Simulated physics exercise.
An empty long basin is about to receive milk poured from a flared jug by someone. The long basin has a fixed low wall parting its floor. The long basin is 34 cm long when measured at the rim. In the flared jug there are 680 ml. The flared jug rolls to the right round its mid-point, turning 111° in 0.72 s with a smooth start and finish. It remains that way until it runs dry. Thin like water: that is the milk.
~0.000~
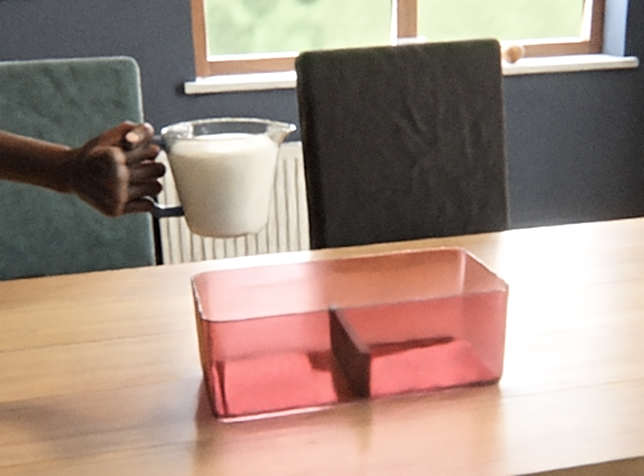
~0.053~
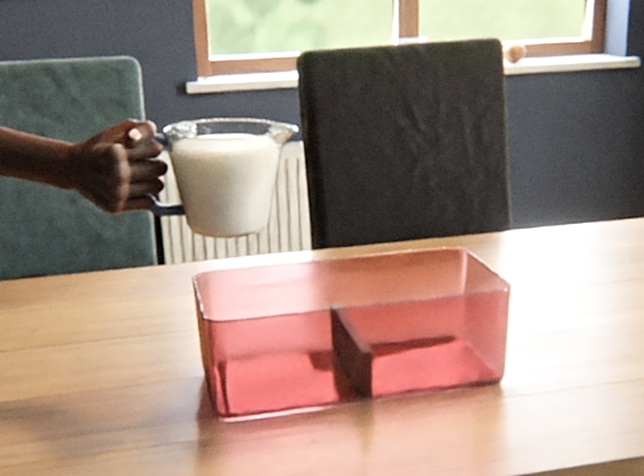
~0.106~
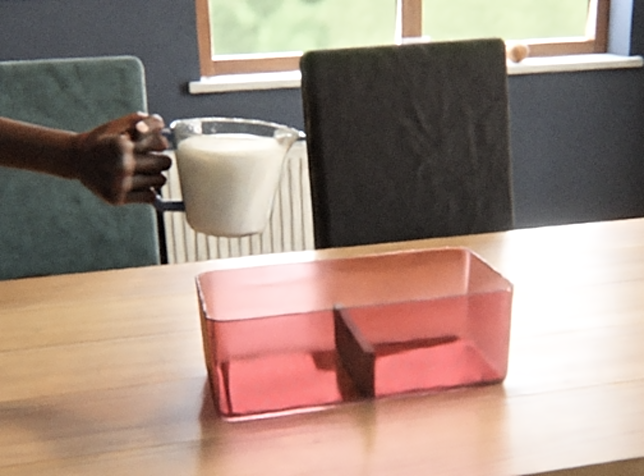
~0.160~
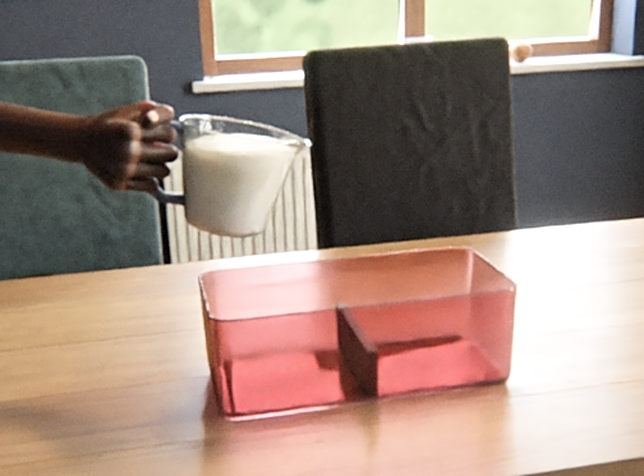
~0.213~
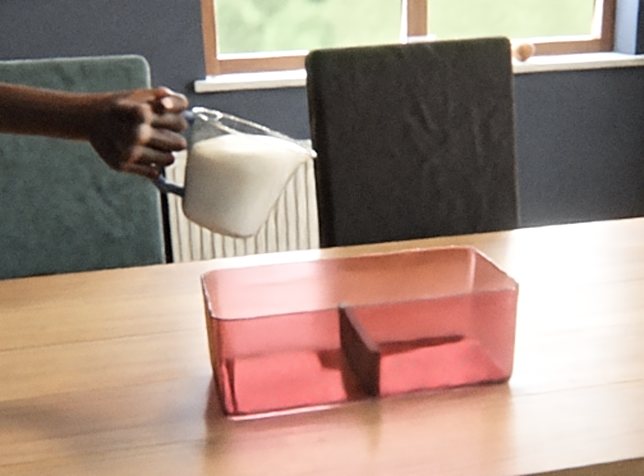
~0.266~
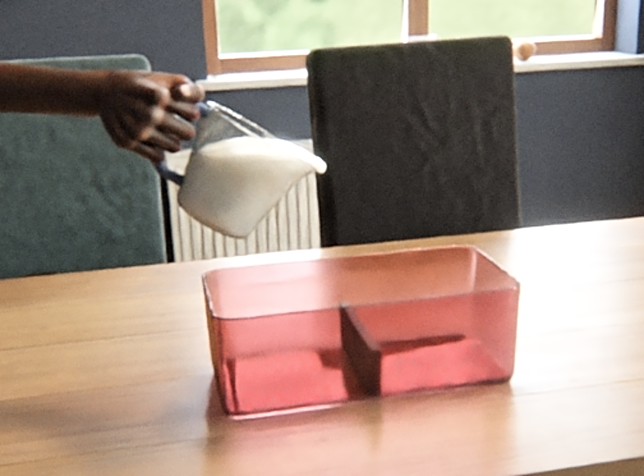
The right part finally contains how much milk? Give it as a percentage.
About 34 in every hundred parts.
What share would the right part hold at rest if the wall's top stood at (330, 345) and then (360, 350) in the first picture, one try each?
The first try gives 65 percent and the second 35 percent.
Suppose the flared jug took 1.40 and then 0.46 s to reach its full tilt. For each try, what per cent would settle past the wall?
The first try gives 55 percent and the second 25 percent.
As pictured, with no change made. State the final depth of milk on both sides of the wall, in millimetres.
Left part about 18 mm deep, right part about 10 mm deep.
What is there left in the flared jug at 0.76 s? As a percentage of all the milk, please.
Roughly 2 percent remains.
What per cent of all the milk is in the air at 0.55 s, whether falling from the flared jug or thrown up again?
About 26 per cent.
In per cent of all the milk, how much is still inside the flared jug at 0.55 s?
I'd put it near 38 percent.
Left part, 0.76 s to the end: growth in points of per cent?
About 4 percent.
After 0.55 s the tilt is 97° and 37 per cent is still to pour, 10 is left of the wall and 28 right of it.
After 0.76 s the tilt is 111° and 2 per cent is still to pour, 59 is left of the wall and 33 right of it.
After 0.98 s the tilt is 111° and 0 per cent is still to pour, 64 is left of the wall and 33 right of it.
After 1.22 s the tilt is 111° and 0 per cent is still to pour, 64 is left of the wall and 34 right of it.
In the end 64 per cent lies left of the wall, 34 right of it and 3 outside.
